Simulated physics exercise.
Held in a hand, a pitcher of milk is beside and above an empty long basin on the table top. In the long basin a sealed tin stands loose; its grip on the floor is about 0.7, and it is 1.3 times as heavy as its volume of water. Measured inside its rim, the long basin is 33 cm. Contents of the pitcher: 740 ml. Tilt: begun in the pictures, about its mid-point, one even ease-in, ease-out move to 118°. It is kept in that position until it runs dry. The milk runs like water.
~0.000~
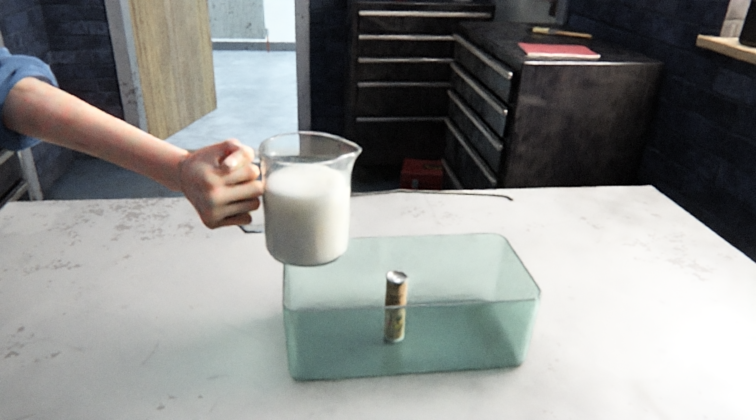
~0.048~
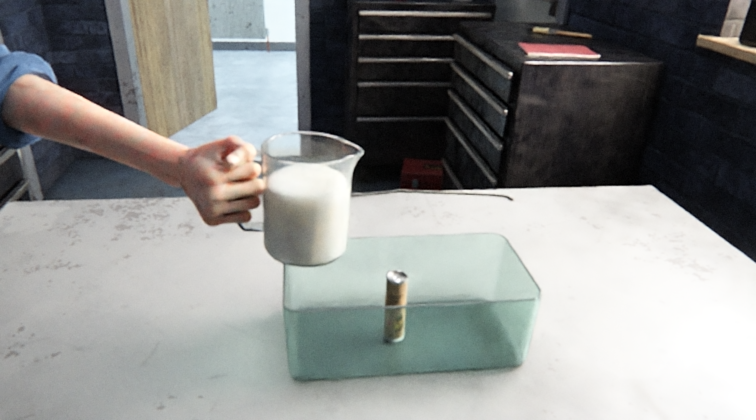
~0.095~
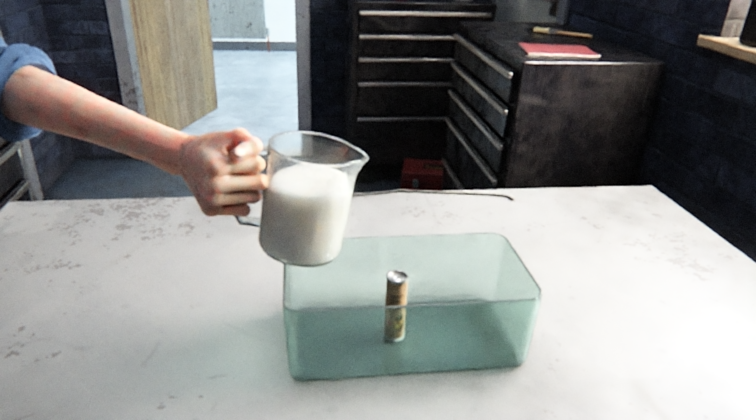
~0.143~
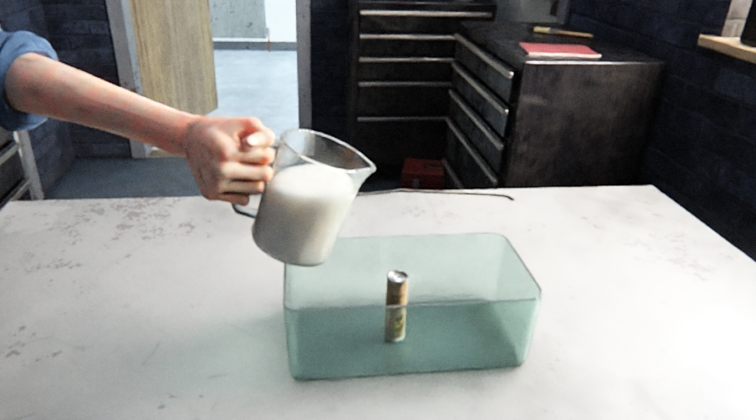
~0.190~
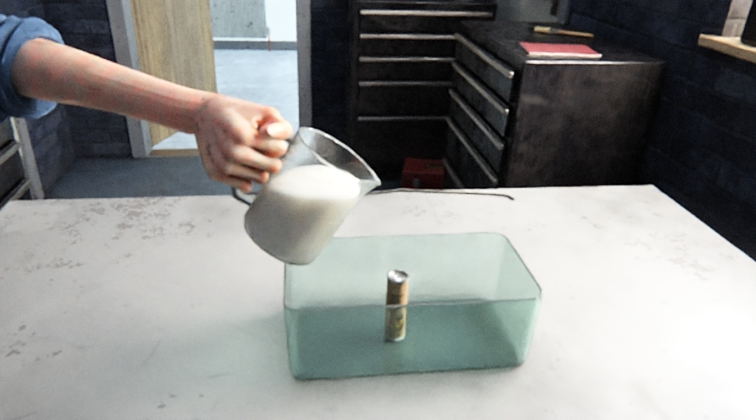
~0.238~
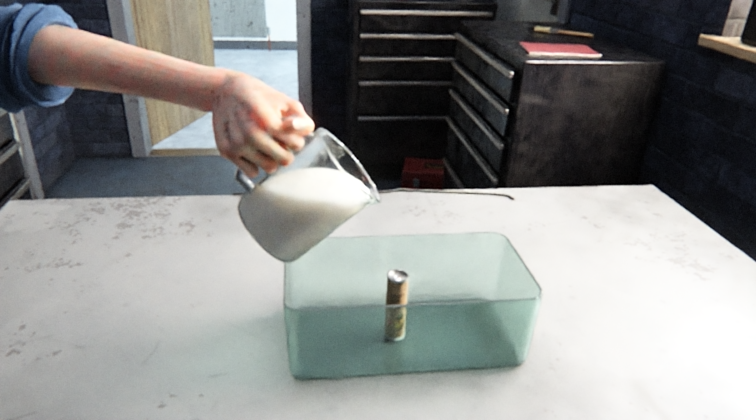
A hand held a glass pitcher of milk nearly upright, then tilted it smoothly and steeply to the right above a clear long basin with a small tin standing in it on the table.
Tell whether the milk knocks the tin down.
The milk knocks it down.
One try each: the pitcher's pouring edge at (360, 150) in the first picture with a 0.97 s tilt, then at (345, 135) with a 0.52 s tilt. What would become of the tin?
In the first try it comes down; in the second it comes down.
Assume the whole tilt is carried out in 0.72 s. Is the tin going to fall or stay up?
It tumbles over, then.
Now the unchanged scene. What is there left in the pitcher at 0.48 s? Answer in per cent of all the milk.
Around 52 percent.
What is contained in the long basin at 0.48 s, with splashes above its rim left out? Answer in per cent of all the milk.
28 %, give or take.
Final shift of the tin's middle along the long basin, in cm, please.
All told, the tin's centre has moved close to 11.5 cm.
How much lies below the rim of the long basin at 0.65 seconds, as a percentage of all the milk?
Near 86 per cent of the total.
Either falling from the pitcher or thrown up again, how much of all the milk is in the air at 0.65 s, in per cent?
Around 5 per cent of the liquid is in flight.
By 0.48 s the tilt is 114° and 53 per cent is still to pour; the tin stands where it began.
By 0.65 s the tilt is 118° and 9 per cent is still to pour; the tin stands 4 cm from where it began.
By 0.84 s the tilt is 118° and 0 per cent is still to pour; the tin lies on its side.
By 1.04 s the tilt is 118° and 0 per cent is still to pour; the tin lies on its side.
At rest the tin lies on its side.
